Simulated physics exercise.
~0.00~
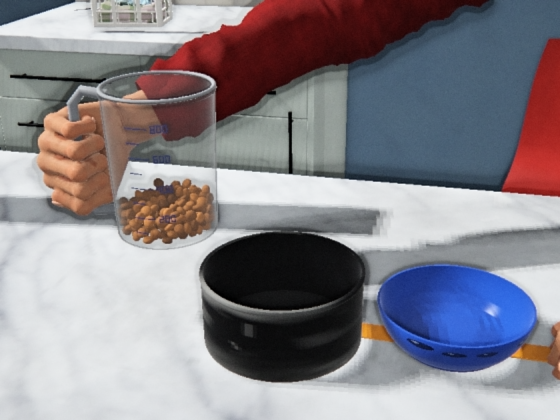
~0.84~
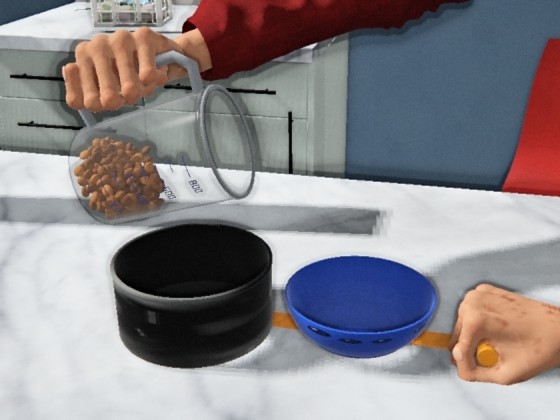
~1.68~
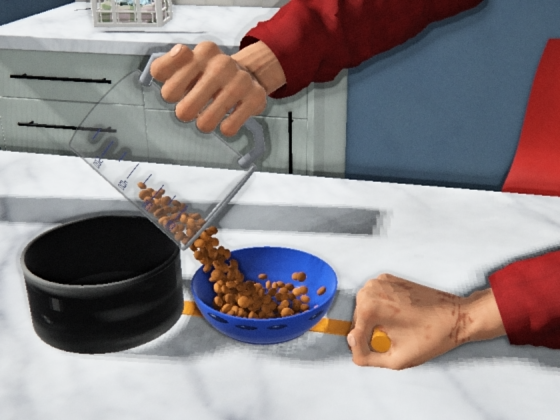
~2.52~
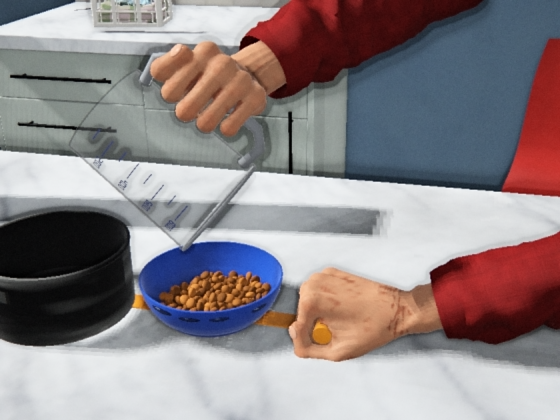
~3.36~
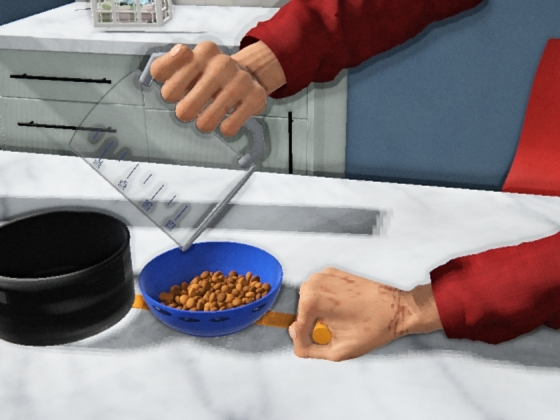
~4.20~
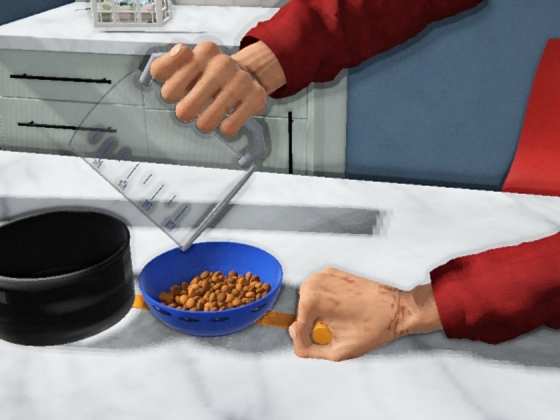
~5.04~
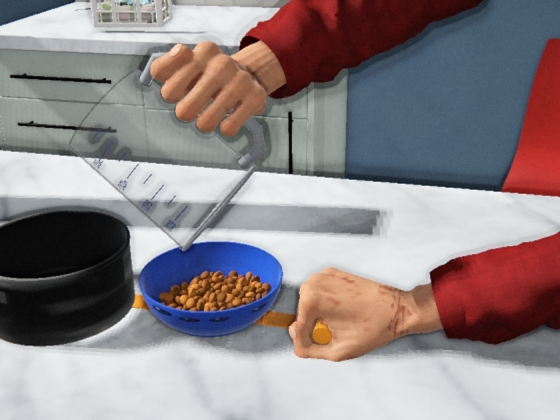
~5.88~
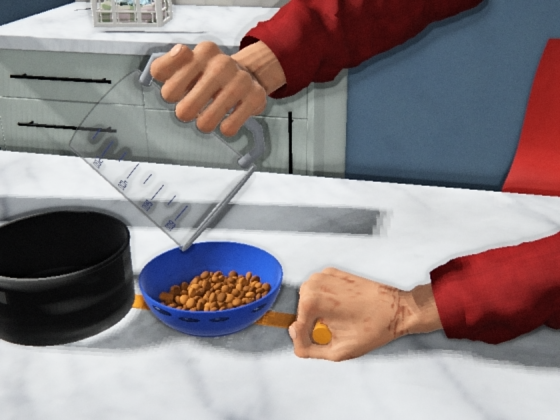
On a marble kitchen counter, one hand drew a black pot and a blue bowl to the left while another tipped a clear jug of brown kibble, which poured into the blue bowl until the jug was empty and the pot stayed unfilled.
